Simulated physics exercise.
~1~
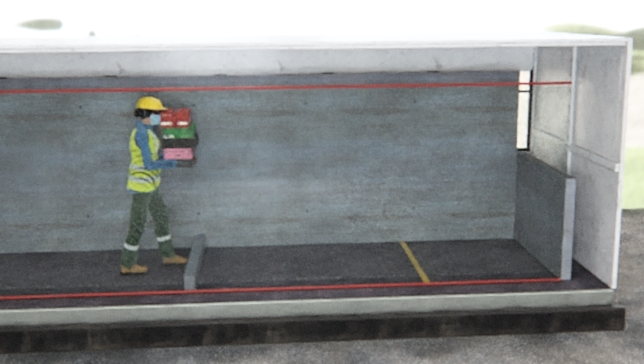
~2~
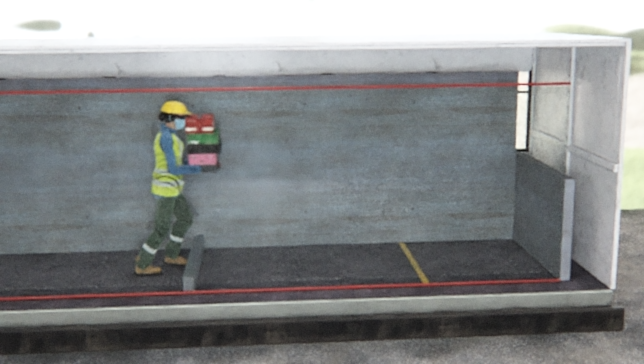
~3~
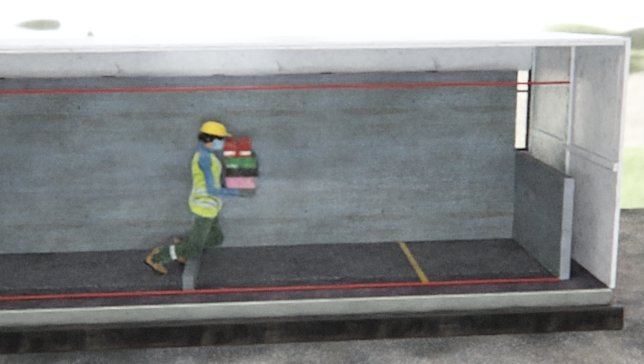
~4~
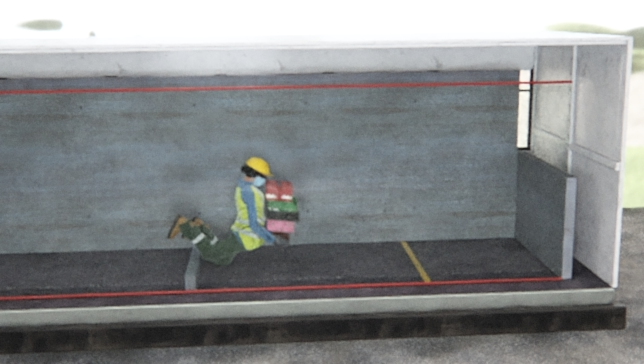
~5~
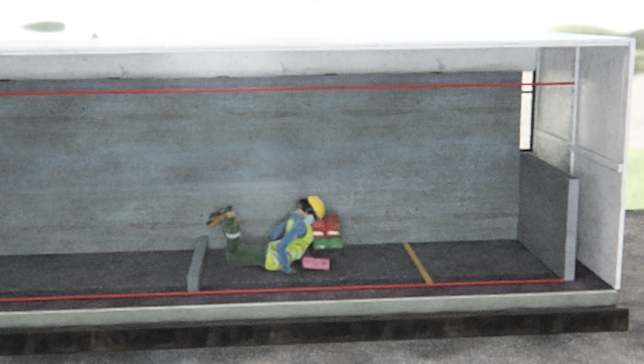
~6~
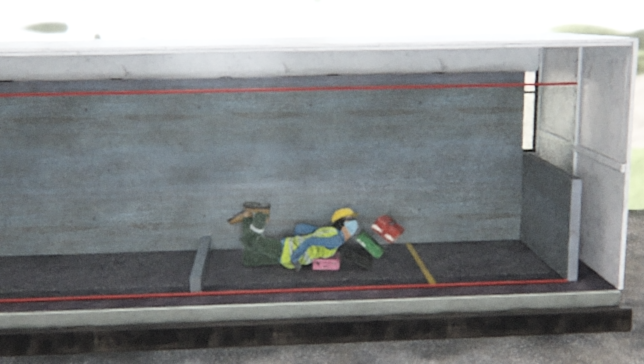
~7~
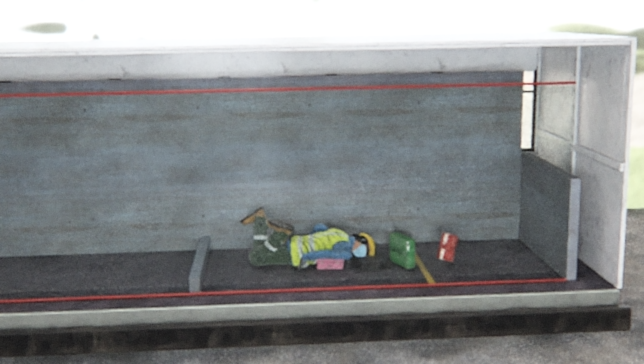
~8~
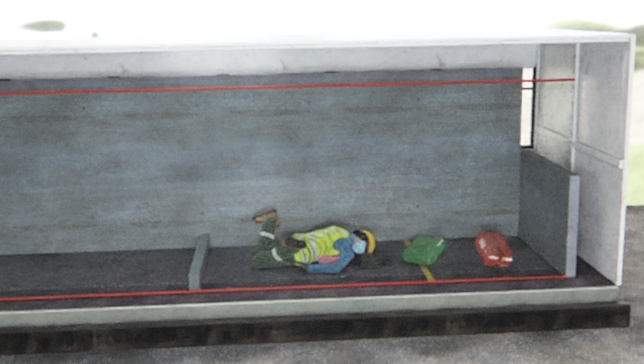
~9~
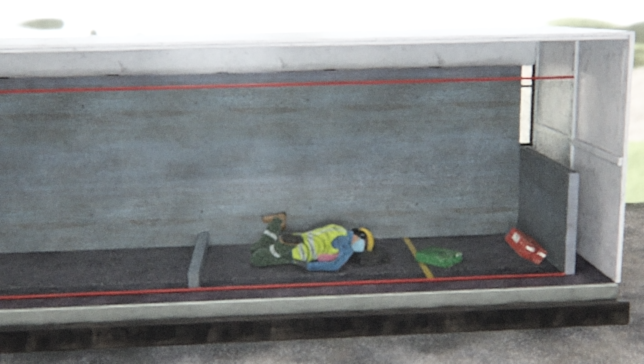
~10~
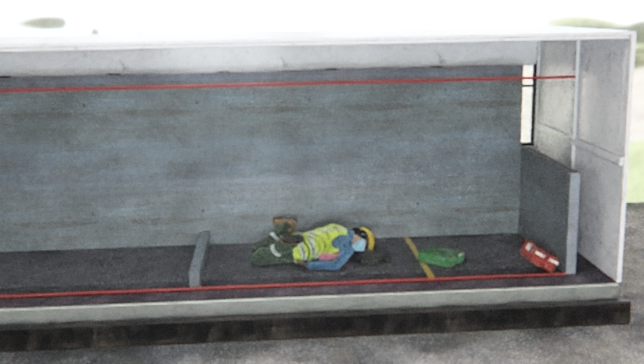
We see a masked worker in a yellow helmet carry a stack of colored boxes rightward, pitch forward over a low kerb and collapse face down, spilling the load; the red and green boxes tumble past the yellow line, the red farthest right, while the worker lies short of it.
